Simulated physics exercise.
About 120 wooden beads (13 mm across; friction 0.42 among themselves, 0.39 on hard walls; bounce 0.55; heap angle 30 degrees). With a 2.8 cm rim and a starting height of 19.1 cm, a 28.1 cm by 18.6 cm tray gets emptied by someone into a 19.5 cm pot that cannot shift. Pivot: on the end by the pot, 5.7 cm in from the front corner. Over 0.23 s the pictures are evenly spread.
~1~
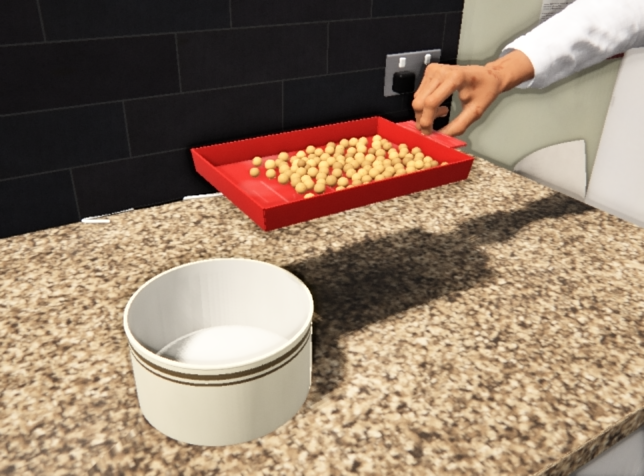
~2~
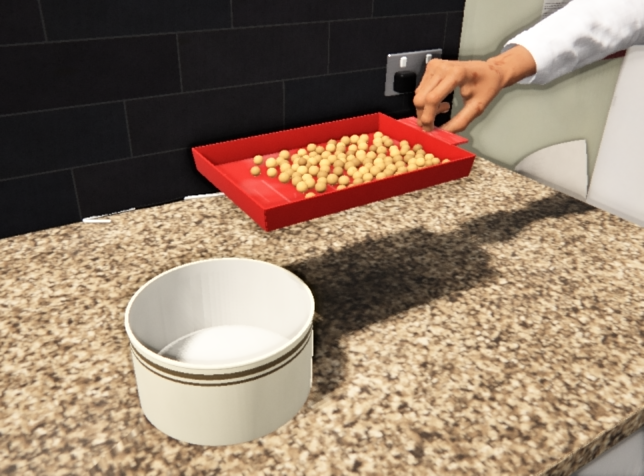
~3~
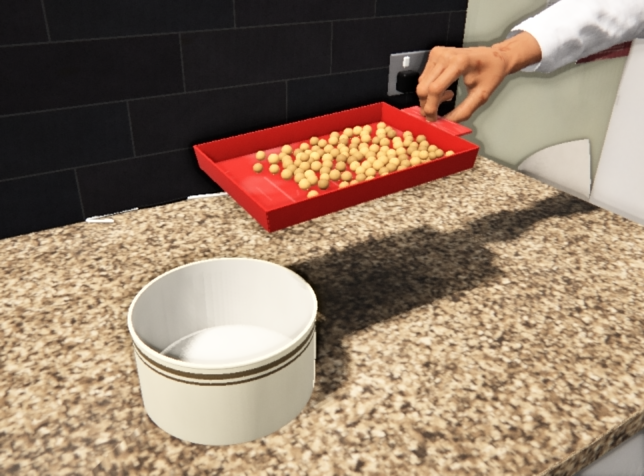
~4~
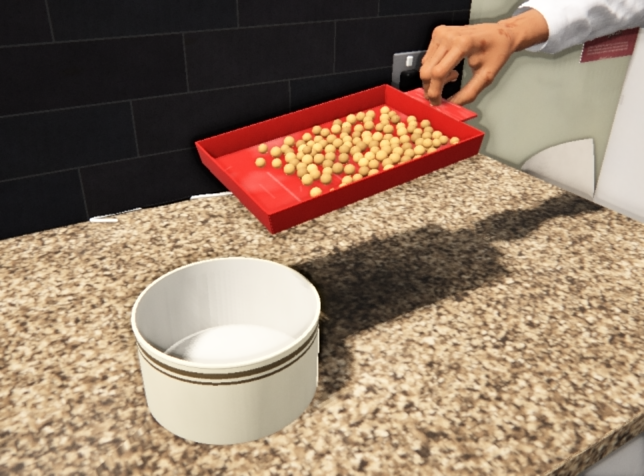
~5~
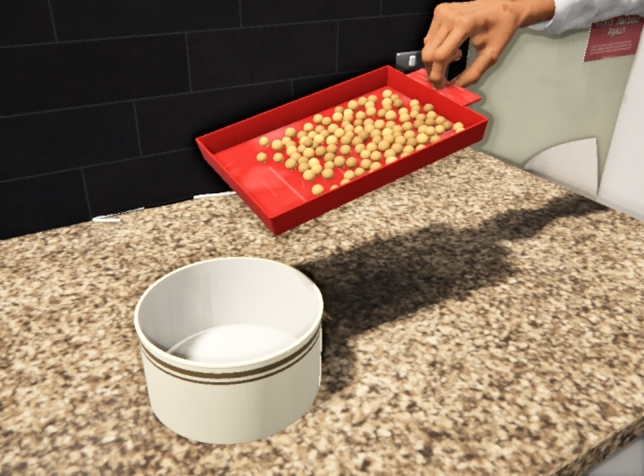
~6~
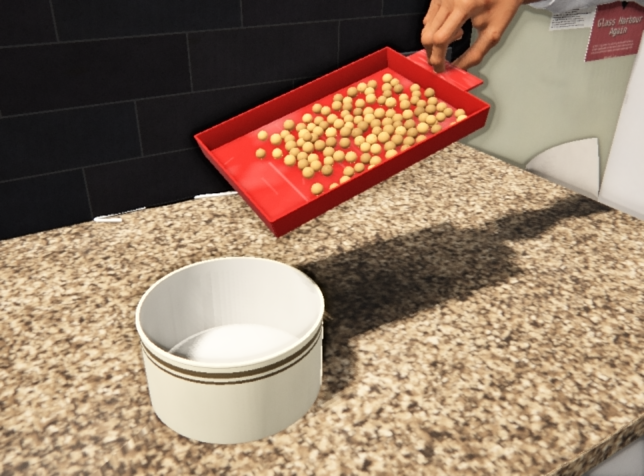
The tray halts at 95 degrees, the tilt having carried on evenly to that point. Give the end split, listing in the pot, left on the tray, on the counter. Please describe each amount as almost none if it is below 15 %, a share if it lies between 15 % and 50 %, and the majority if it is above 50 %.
Pot - the majority, tray - almost none, counter - almost none.
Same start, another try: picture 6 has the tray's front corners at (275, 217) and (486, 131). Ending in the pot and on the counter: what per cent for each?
The pot gets 70 and the counter 30.
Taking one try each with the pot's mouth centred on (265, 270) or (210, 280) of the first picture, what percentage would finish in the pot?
Some 45 and 80 per cent.
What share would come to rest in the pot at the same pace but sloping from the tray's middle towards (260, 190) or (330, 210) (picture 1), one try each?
I'd put it at roughly 55 per cent for the first tilt and roughly 60 per cent for the second.
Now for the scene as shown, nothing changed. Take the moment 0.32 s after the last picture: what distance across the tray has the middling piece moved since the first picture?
10 cm.
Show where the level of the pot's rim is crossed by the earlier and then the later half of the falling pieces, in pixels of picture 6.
The first half passes near (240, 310) and the second half near (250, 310).
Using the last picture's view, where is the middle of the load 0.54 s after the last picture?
Roughly pixel (268, 200).
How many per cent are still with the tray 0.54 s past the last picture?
Roughly 80 per cent.
Then, 0.32 s after the last picture, tilt 56 degrees; the tray holds 100 %, the pot 0 %.
Then, 0.54 s after the last picture, tilt 81 degrees; the tray holds 80 %, the pot 10 %.
Then, 0.87 s after the last picture, tilt 95 degrees; the tray holds 20 %, the pot 75 %.
In the end, pot 100 %, tray 0 %, counter 0 %.
